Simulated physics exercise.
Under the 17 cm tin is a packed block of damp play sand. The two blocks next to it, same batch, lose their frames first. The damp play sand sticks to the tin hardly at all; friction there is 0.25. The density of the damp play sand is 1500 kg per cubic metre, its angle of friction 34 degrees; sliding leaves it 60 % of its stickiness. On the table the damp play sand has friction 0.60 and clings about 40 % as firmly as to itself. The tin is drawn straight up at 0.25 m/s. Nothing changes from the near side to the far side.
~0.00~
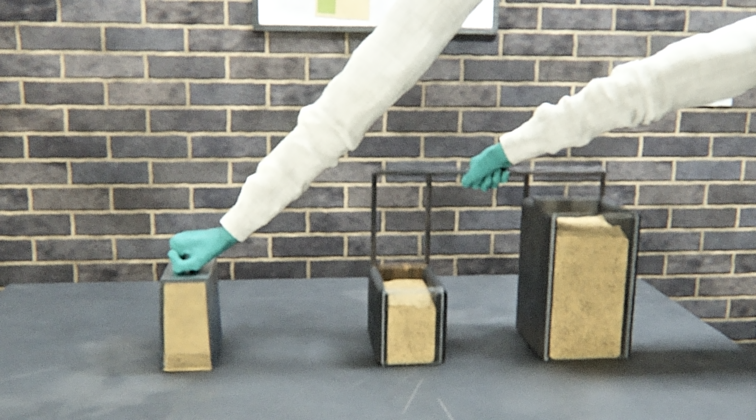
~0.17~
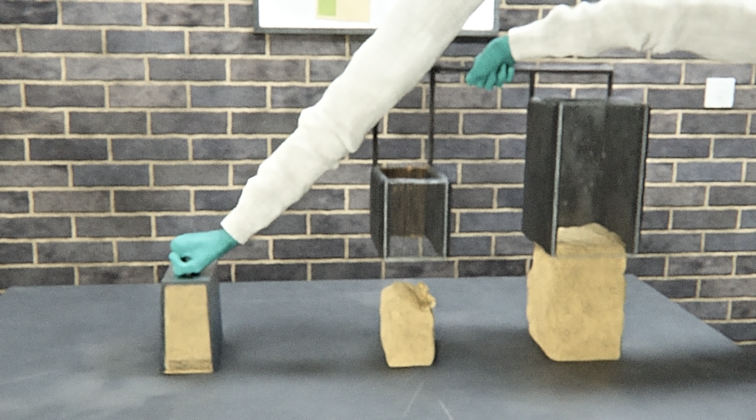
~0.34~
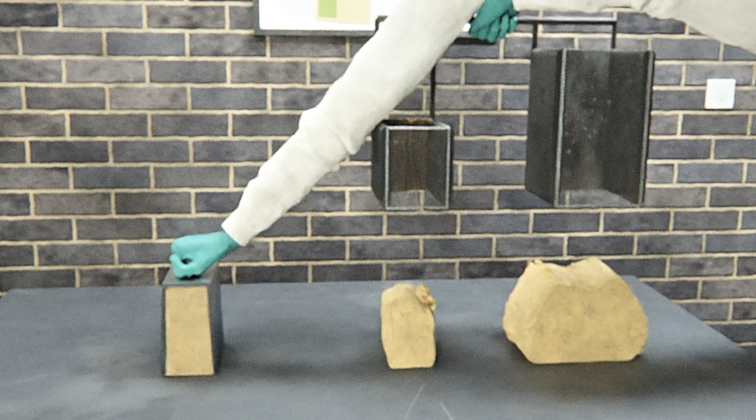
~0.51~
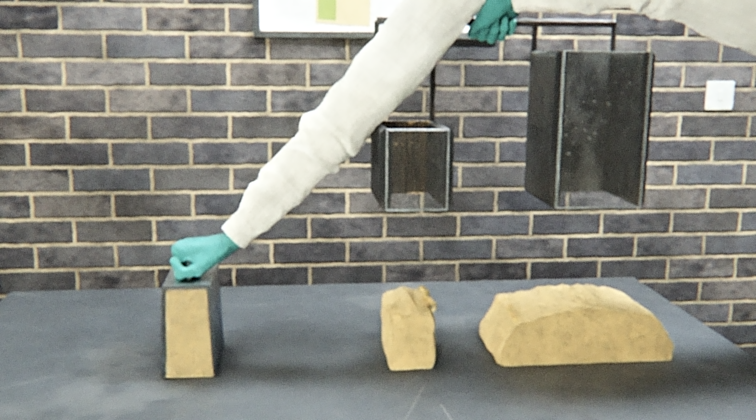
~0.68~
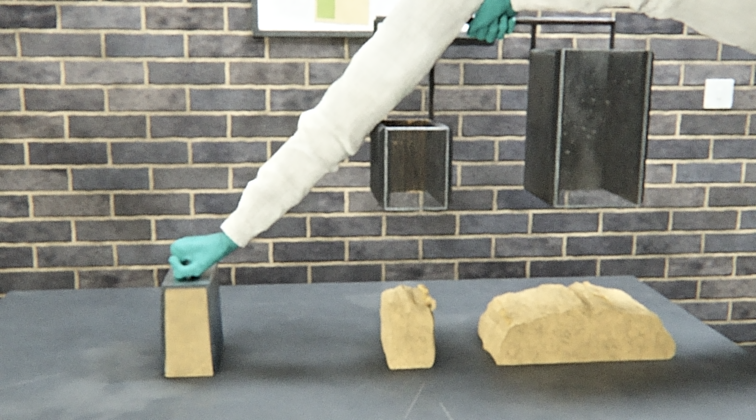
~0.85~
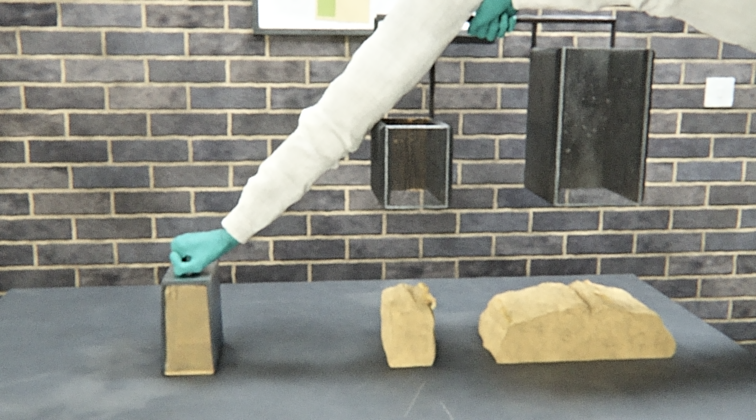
On a dark tabletop before a brick wall, a gloved hand lifts two joined open tins off blocks of damp sand; the larger block slumps into a low mound, the smaller keeps its shape, and another hand stays on the left tin.
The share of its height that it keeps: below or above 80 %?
It comes out below 80 %.
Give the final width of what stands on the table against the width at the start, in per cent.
Some 210 %.
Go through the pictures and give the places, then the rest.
Top corner of the tin at (164, 284), not yet moved; crest of the damp play sand at (196, 285); block heights 12 cm, 25 cm (left to right), in the first picture.
Top corner of the tin at (165, 286), not yet moved; crest of the damp play sand at (197, 287); block heights 12 cm, 24 cm (left to right), in the second picture.
Top corner of the tin at (166, 288), not yet moved; crest of the damp play sand at (198, 289); block heights 12 cm, 17 cm (left to right), in the third picture.
Top corner of the tin at (166, 290), not yet moved; crest of the damp play sand at (198, 291); block heights 12 cm, 12 cm (left to right), in the fourth picture.
Top corner of the tin at (165, 290), not yet moved; crest of the damp play sand at (197, 290); block heights 12 cm, 12 cm (left to right), in the fifth picture.
Top corner of the tin at (165, 286), moved 3 mm; crest of the damp play sand at (198, 289); block heights 12 cm, 12 cm (left to right), in the sixth picture.
After 1.18 s, the tin is up by 8.2 cm.
After 1.57 s, the tin is up by 18 cm; what stands on the table is 54 % of the tin's depth.
After 1.96 s, the tin is up by 28 cm; what stands on the table is 54 % of the tin's depth.
After 2.35 s, the tin is up by 29 cm; what stands on the table is 53 % of the tin's depth.
After 2.45 s, the tin is up by 29 cm; what stands on the table is 53 % of the tin's depth.
